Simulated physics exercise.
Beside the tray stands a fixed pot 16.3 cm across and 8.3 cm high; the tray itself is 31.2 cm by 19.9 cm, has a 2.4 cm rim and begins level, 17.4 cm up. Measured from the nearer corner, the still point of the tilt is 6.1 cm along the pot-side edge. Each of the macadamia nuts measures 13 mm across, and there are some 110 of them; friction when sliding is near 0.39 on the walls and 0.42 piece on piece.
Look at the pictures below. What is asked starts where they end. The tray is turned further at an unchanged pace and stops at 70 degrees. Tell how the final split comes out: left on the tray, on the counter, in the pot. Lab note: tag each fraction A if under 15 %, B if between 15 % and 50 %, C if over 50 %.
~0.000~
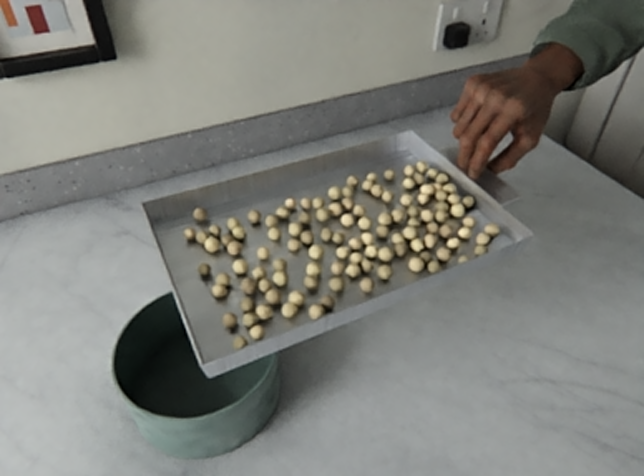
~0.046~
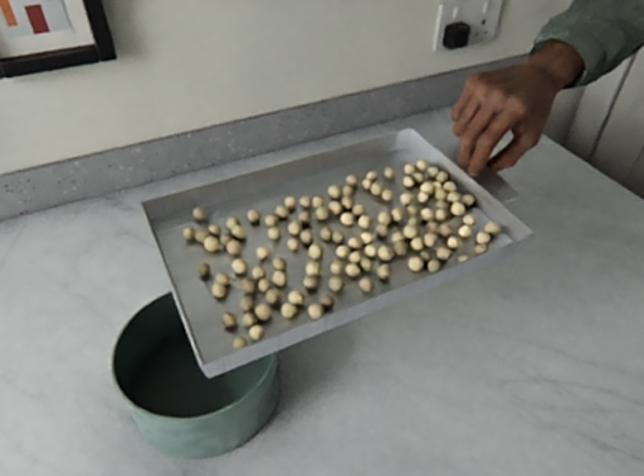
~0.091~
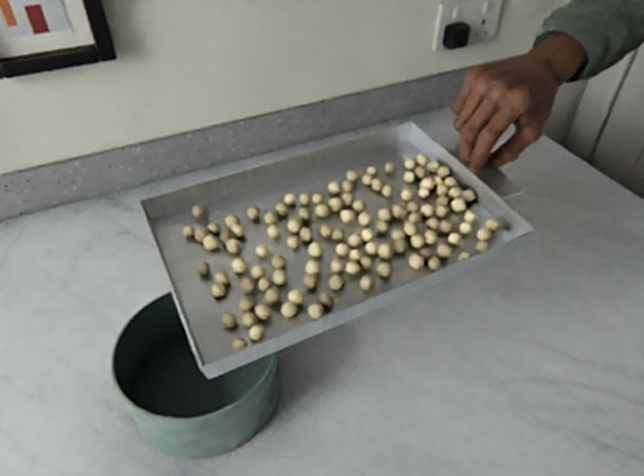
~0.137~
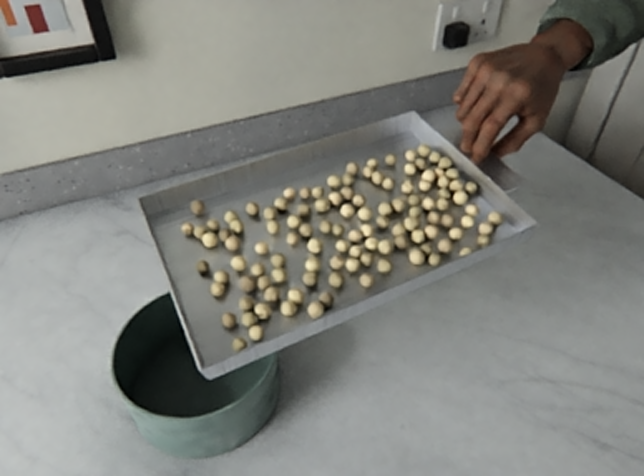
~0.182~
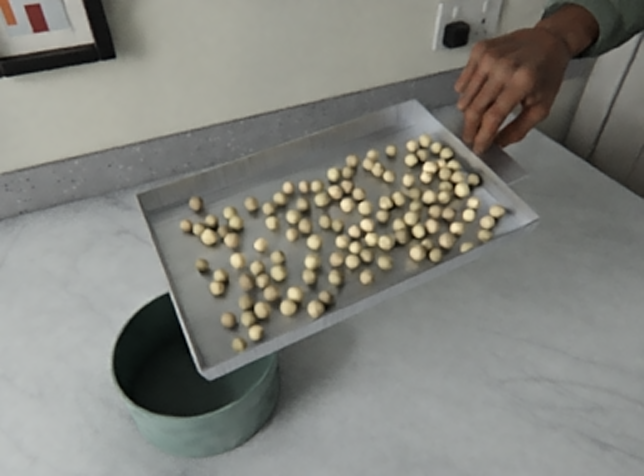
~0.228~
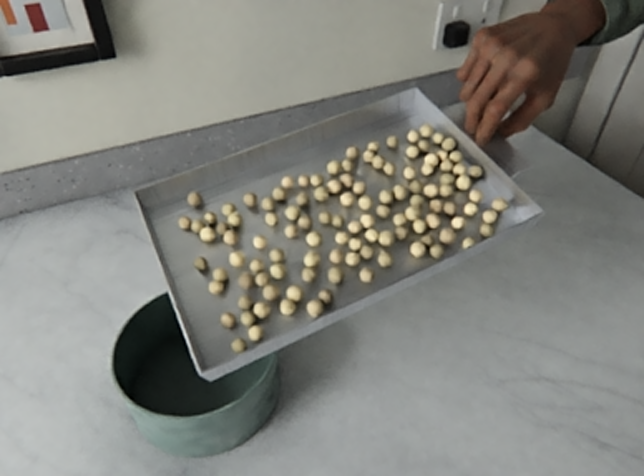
Left on the tray = C, counter = A, pot = A.
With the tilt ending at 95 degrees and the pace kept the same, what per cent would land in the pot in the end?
Around 0 %, I reckon.
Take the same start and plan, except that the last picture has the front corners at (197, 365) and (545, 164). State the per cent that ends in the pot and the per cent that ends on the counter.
Pot: 0, counter: 30.
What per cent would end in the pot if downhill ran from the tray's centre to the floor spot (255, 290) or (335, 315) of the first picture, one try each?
Some 0 and 0 per cent.
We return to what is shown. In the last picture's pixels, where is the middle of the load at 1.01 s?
Look near (291, 280) in the last picture.
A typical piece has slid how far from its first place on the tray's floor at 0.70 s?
Roughly 7 cm.
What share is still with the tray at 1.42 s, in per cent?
Of the load, some 100 percent.
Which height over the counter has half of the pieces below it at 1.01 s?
Some 24 cm.
After 0.70 s, tilt 39 degrees; the tray holds 100 %, the pot 0 %.
After 1.01 s, tilt 58 degrees; the tray holds 100 %, the pot 0 %.
Then, at 1.42 s, tilt 70 degrees; the tray holds 100 %, the pot 0 %.
In the end, at 2.2 s, tray 100 %, counter 0 %, pot 0 %.
